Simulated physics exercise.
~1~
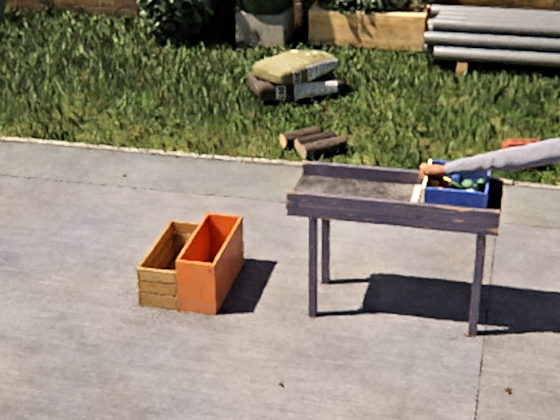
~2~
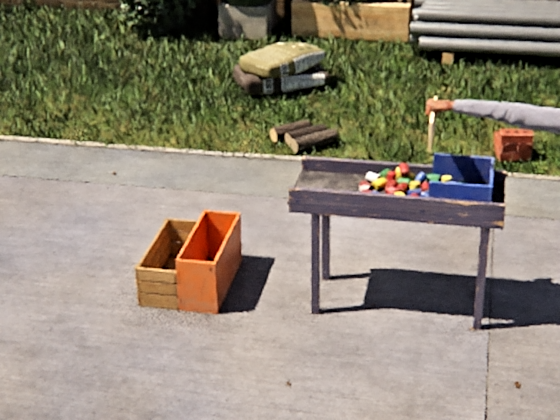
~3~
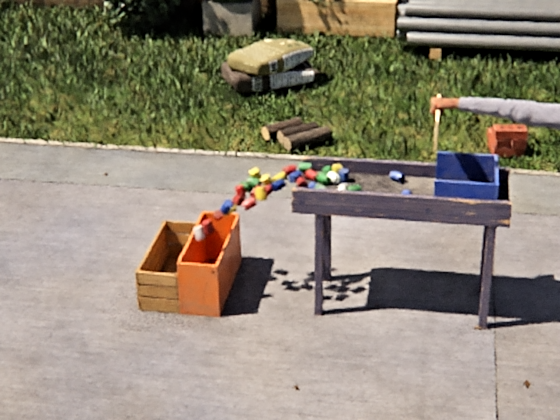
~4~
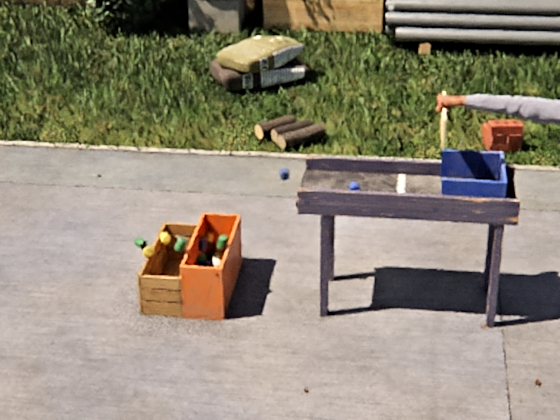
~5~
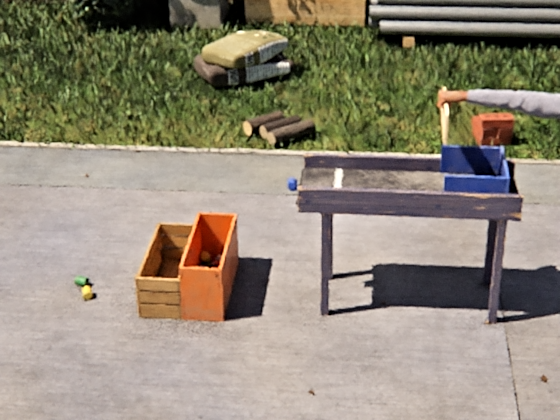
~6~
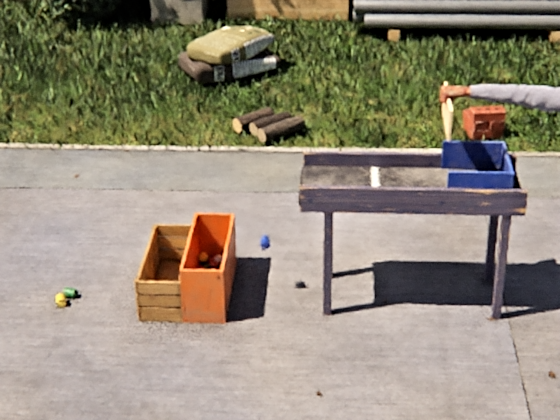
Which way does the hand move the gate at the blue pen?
The hand moves the gate upward, raising it clear of the pen so the jars can come out.
